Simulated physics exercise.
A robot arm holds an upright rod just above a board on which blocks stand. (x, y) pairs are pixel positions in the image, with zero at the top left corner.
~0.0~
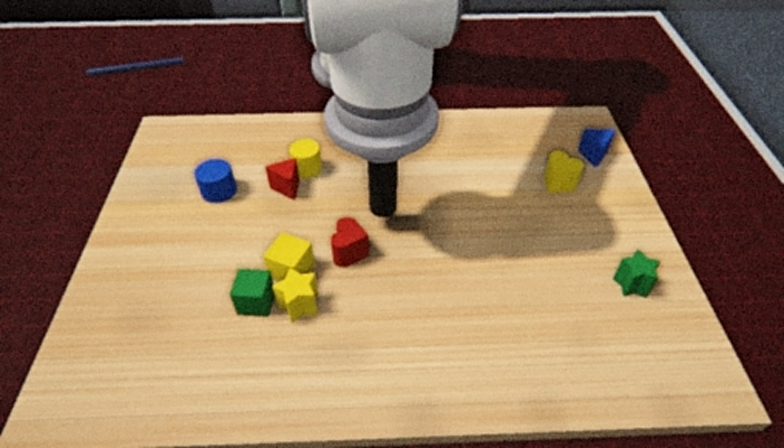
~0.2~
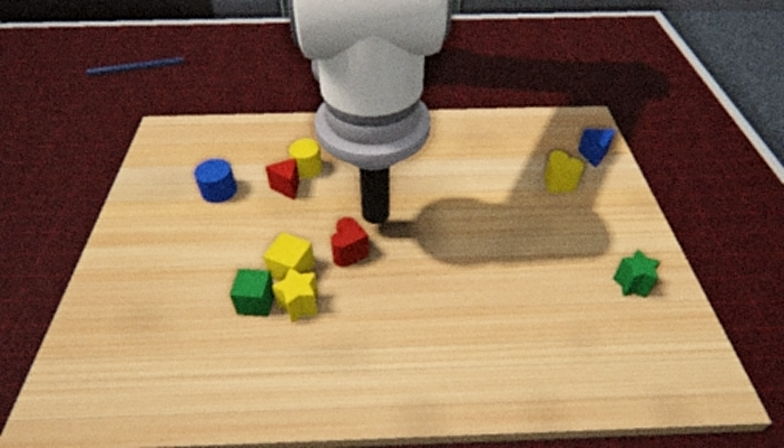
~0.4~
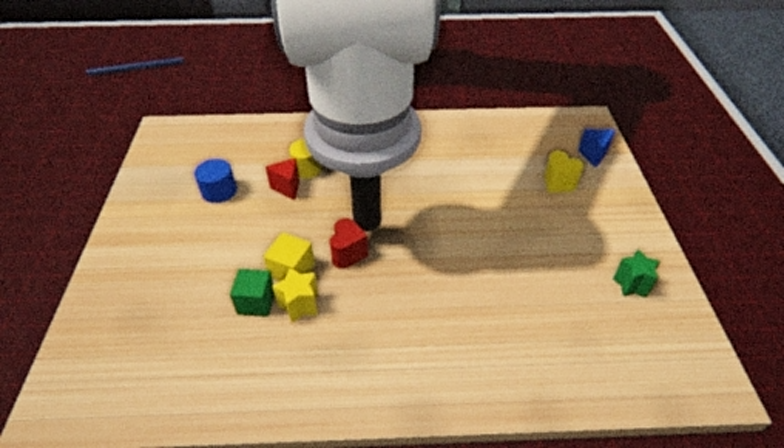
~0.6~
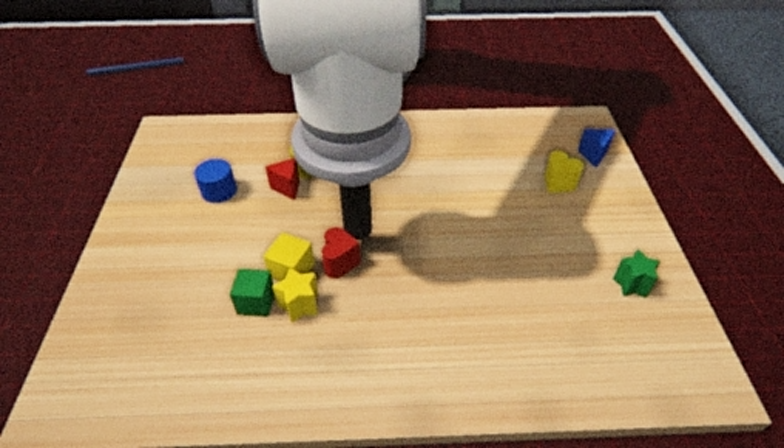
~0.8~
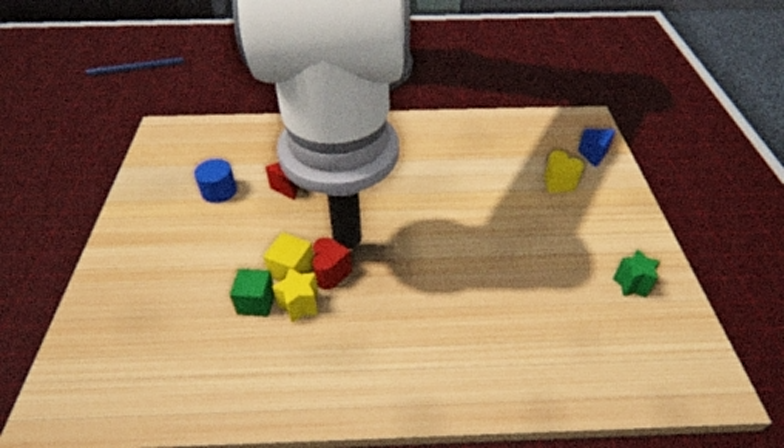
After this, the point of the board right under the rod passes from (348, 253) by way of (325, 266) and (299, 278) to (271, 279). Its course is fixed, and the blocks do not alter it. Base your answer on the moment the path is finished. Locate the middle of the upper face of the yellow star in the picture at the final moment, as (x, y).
It should be at about (285, 309).
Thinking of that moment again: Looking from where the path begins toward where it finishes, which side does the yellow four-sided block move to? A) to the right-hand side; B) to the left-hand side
My answer is option A.
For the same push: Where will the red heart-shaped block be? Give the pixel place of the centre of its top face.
Its top middle: (300, 282).
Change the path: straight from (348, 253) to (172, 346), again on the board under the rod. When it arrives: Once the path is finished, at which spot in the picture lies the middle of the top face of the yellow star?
Located at (282, 322).
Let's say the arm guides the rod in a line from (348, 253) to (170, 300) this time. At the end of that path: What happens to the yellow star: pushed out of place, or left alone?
Well, the yellow star shifts from its place.
The first path, step by step. Halfway along, rod at (310, 258); yellow four-sided block at (270, 252); yellow star at (288, 302), turned 20° clockwise; red heart-shaped block at (306, 276), turned 45° anticlockwise.
At the end, rod at (267, 265); green four-sided block at (243, 285); yellow four-sided block at (236, 249); yellow star at (285, 309), turned 15° clockwise; red heart-shaped block at (300, 282), turned 55° anticlockwise.
